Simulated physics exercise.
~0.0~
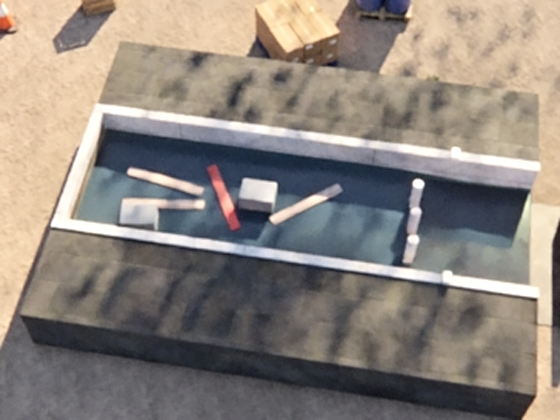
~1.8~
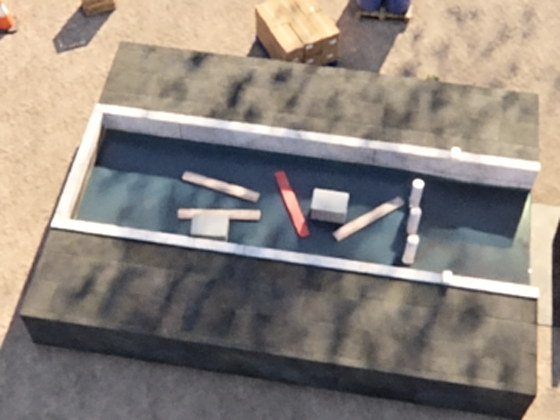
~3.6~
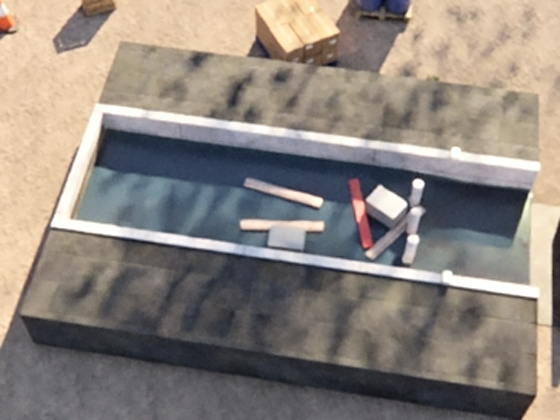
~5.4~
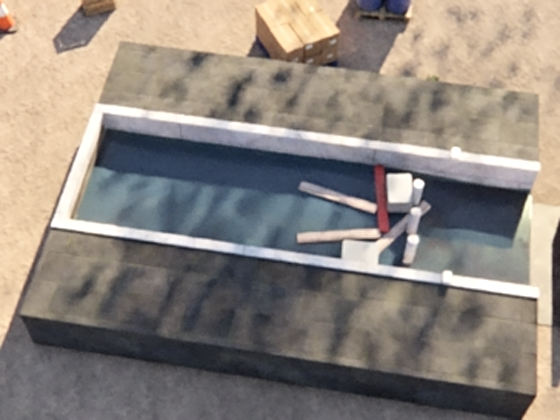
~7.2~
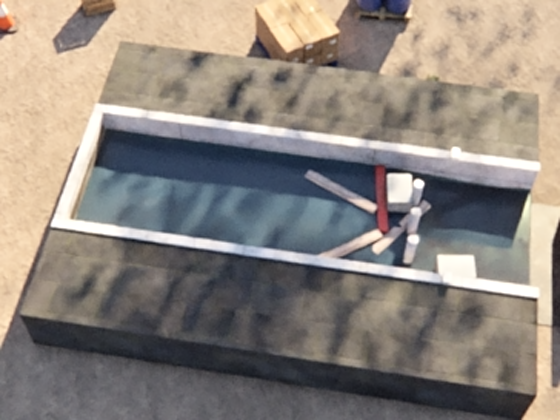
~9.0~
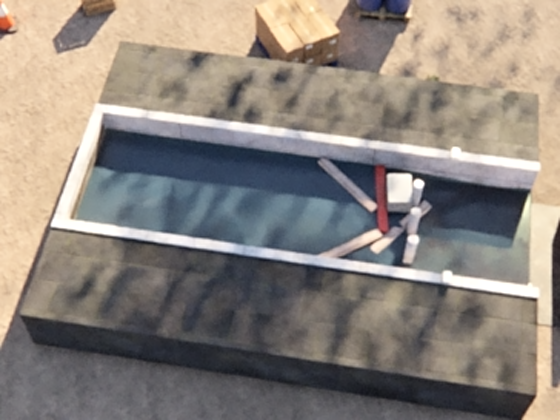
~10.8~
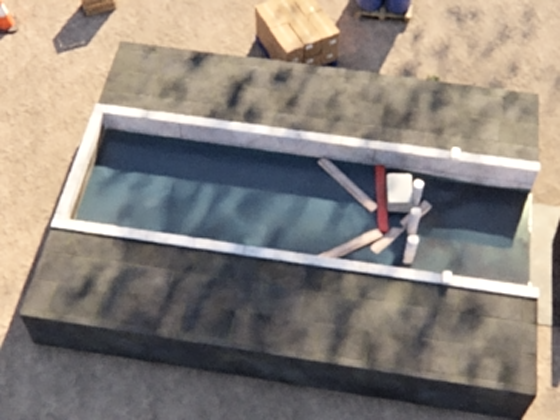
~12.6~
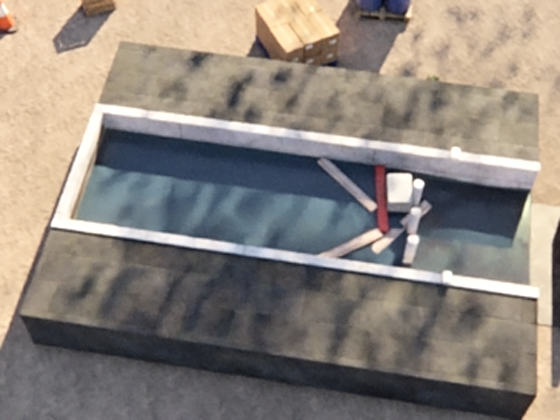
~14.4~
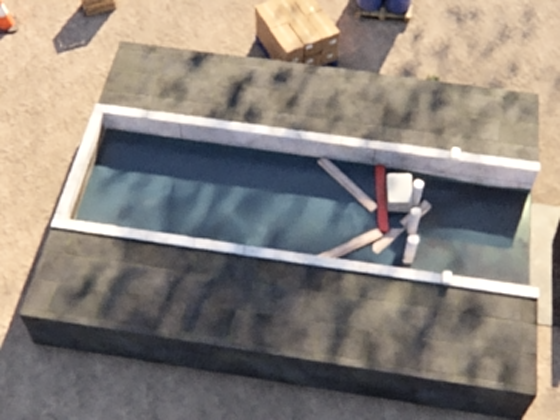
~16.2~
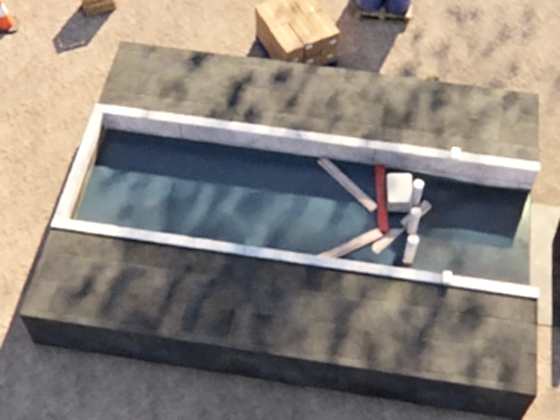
To begin with, pale planks, a red plank and two pale crates float near the left end of a water-filled channel seen from above. They all drift right together toward a short row of white posts standing in the water. The red plank, one crate and a pale plank bunch up against the posts, and two more planks swing in behind them. The other crate slips past below the posts, slides along the lower wall and goes out of view. The rest stay jammed, with the red plank upright and still afloat, short of the white bank marks.
